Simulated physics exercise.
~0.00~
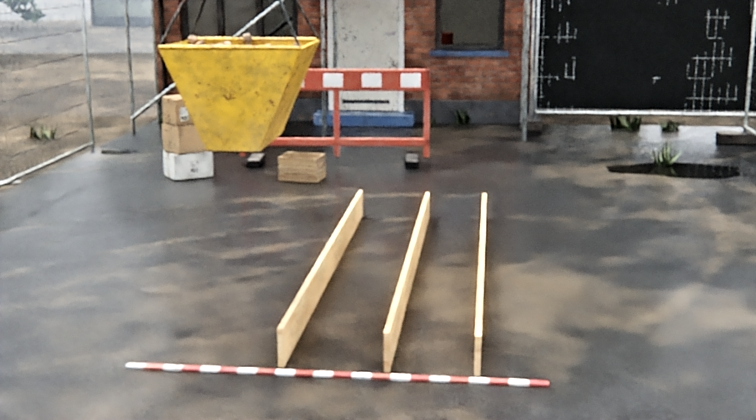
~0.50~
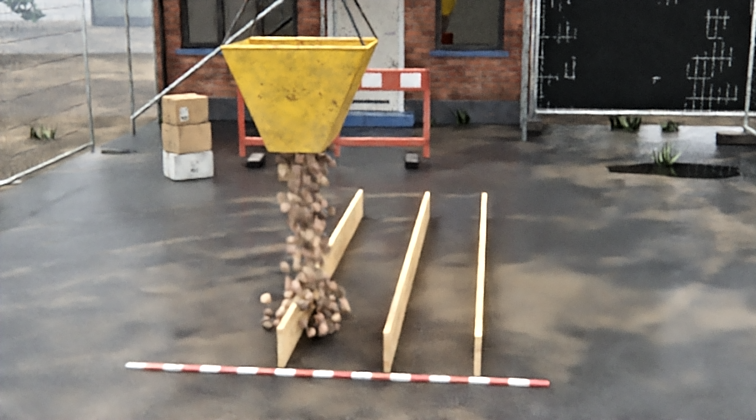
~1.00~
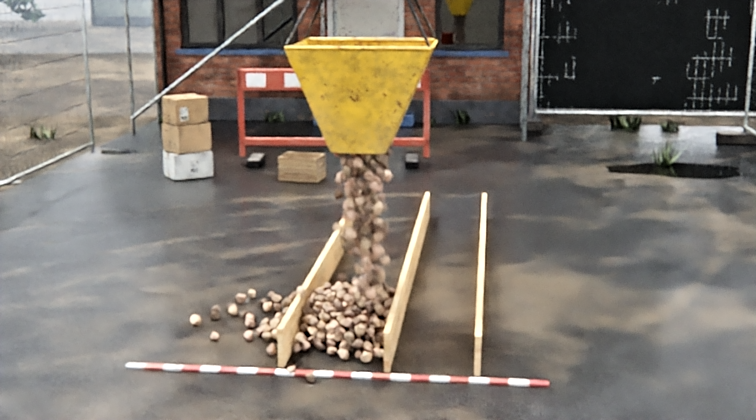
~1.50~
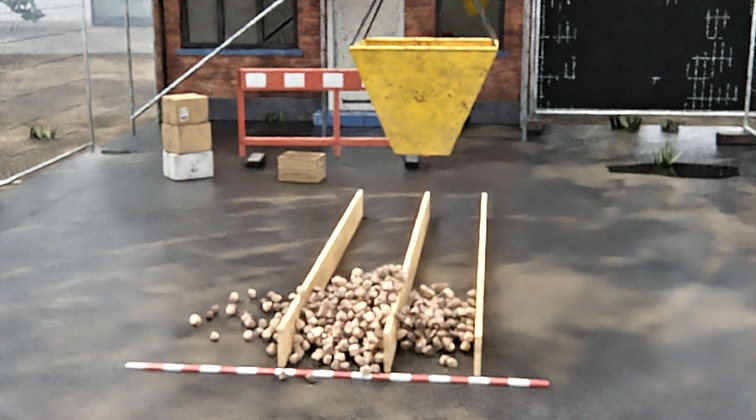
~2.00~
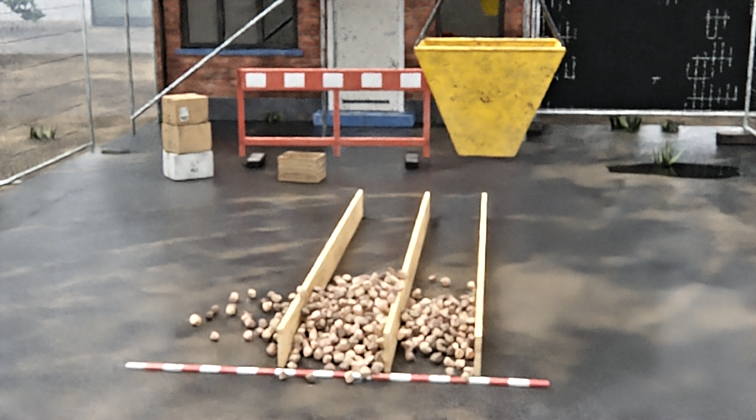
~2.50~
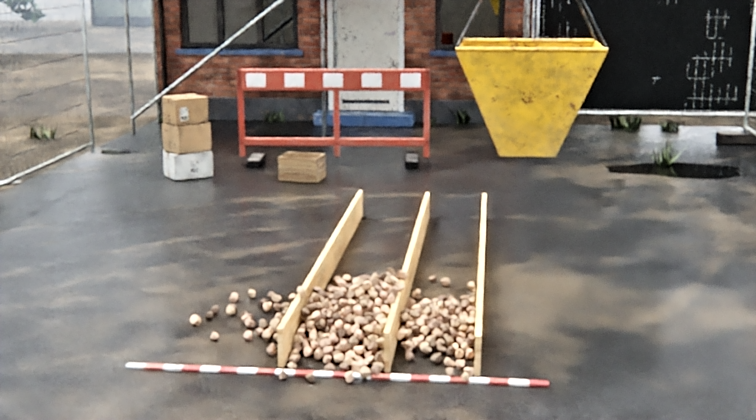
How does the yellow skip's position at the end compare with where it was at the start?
At the start it hangs on the left, by the stacked boxes and the left end of the red and white barrier. At the end it hangs well to the right, beyond the barrier and partly in front of the dark panel.
